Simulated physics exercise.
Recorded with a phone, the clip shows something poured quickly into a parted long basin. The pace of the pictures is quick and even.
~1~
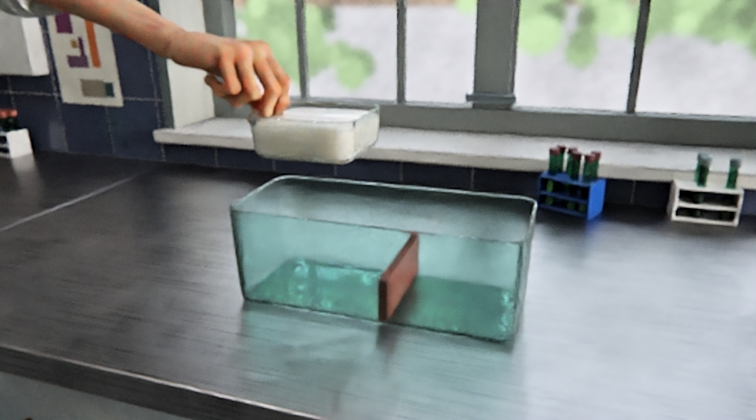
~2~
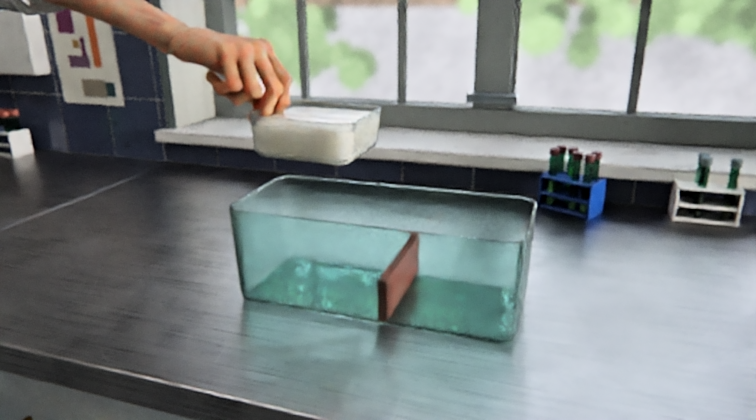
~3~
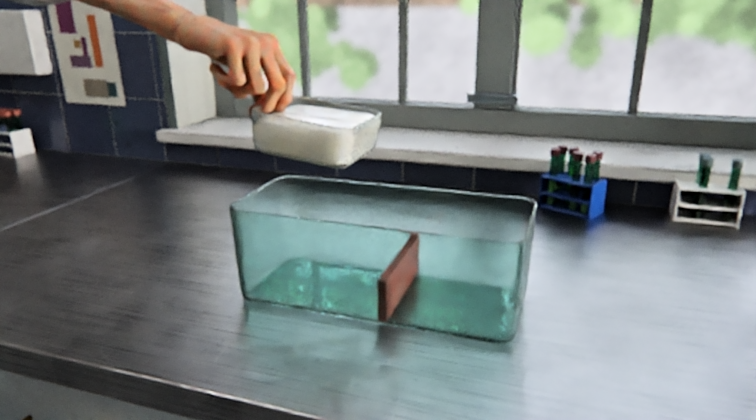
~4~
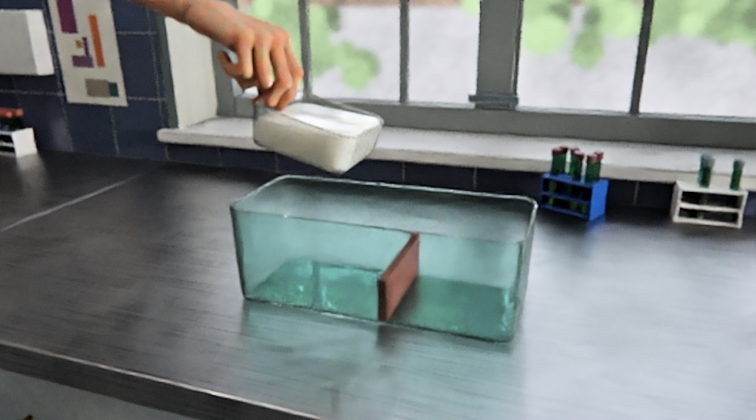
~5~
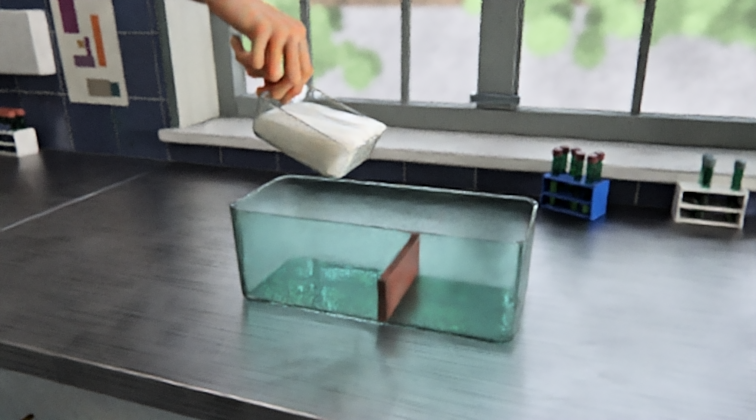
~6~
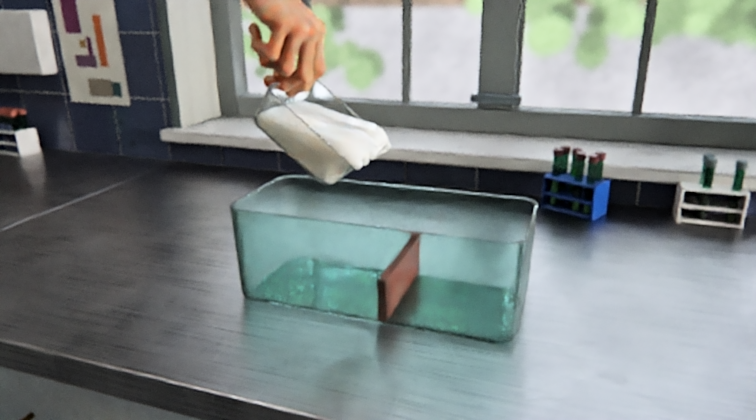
At the start, a hand holds a clear container of milk nearly level above a long glass basin of greenish liquid, parted by a reddish-brown wall. The hand shifts right and tilts the container steadily rightward, until it slants steeply with the white milk up at its lower right rim.
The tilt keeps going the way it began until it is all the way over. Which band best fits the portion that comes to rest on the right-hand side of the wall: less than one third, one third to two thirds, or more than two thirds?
It is one third to two thirds.
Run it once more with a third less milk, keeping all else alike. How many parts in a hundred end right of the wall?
Around 20 percent, more or less.
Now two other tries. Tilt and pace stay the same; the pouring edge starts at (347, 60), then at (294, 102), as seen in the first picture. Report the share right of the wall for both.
About 30 % the first time, about 5 % the second.
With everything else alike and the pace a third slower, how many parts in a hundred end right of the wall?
Somewhere near 60 percent.
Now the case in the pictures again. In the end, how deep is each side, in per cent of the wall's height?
On the left it's around 20 per cent; on the right, 20 per cent.
A moment on, the oblong tub is tipped right over and 4 per cent is still to pour, 48 is left of the wall and 43 right of it.
Next, the oblong tub is tipped right over and 0 per cent is still to pour, 55 is left of the wall and 42 right of it.
Then the oblong tub is tipped right over and 0 per cent is still to pour, 53 is left of the wall and 42 right of it.
Later the oblong tub is tipped right over and 0 per cent is still to pour, 55 is left of the wall and 42 right of it.
Finally, 55 per cent lies left of the wall, 42 right of it and 3 outside.
